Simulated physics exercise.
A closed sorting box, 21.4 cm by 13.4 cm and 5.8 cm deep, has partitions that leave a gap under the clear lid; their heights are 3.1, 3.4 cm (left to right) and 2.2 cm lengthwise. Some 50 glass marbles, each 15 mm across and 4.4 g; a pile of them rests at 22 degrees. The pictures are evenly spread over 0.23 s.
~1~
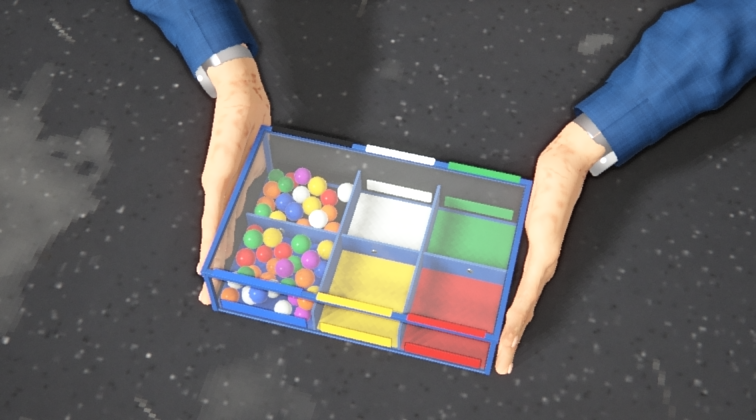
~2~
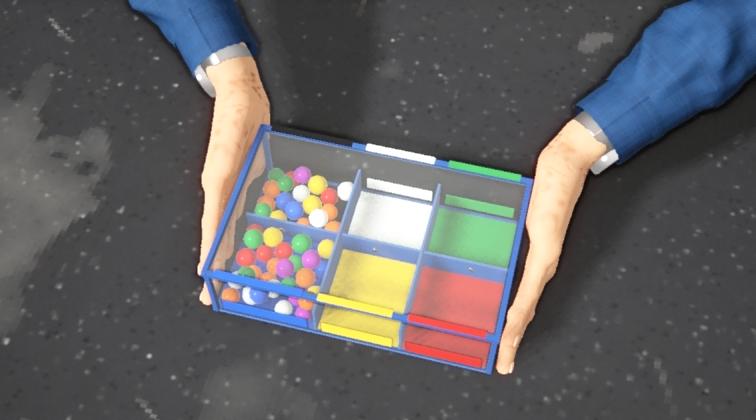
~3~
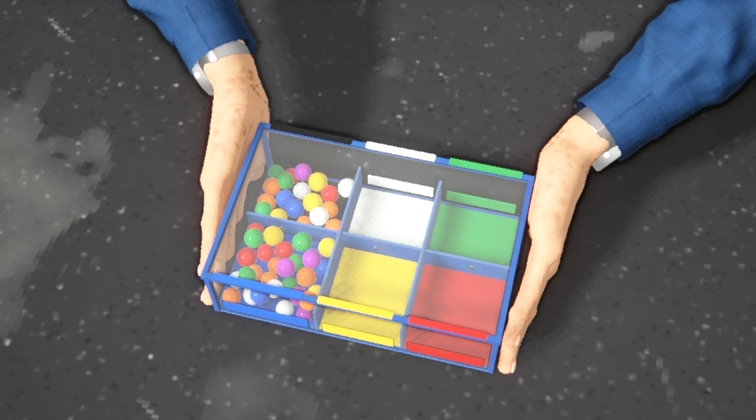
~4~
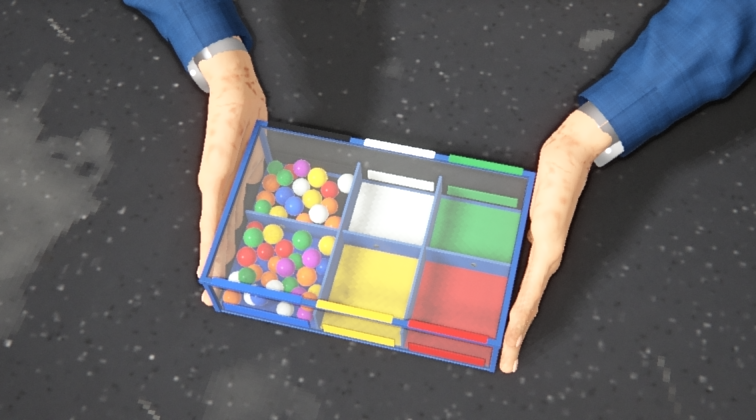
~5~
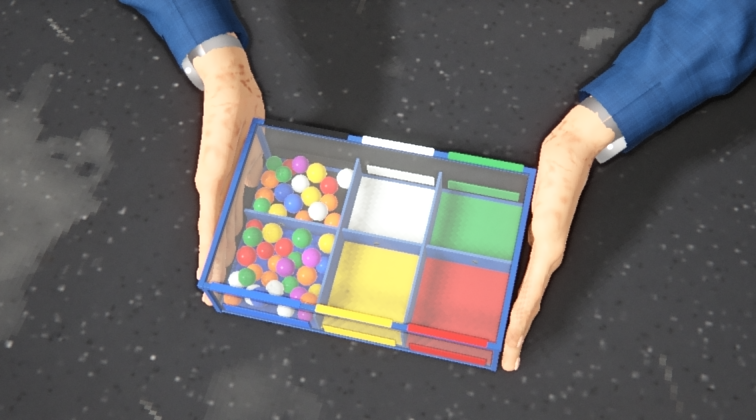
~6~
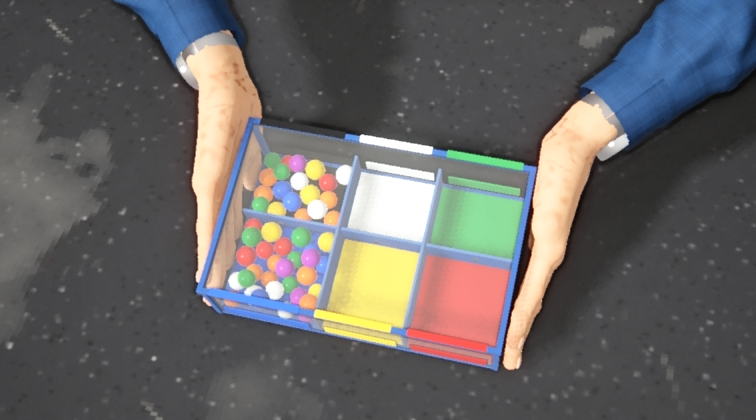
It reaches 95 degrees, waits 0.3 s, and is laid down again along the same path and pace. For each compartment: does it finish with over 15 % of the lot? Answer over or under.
Red: Under, blue: Over, green: Under, yellow: Under, white: Under, black: Under.
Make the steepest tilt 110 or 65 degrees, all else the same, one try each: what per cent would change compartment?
Some 45 and 5 per cent.
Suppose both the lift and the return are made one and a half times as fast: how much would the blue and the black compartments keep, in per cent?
Blue 90, black 0.
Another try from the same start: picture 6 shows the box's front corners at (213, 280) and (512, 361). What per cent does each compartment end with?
Red 30; blue 45; green 0; yellow 25; white 0; black 0.
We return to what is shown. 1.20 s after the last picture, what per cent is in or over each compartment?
Red 0; blue 90; green 0; yellow 0; white 0; black 10.
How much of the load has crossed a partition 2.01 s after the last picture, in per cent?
Some 40 per cent.
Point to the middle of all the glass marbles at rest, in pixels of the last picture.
Around (281, 282).
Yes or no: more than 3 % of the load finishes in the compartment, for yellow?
Yellow yes.
Then, 1.20 s after the last picture, tilt 95 degrees; blue 90 %, black 10 %.
Then, 2.01 s after the last picture, tilt 49 degrees; blue 95 %, yellow 5 %.
Then, 2.81 s after the last picture, tilt 0 degrees; blue 95 %, yellow 5 %.
In the end, red 0 %, blue 95 %, green 0 %, yellow 5 %, white 0 %, black 0 %.
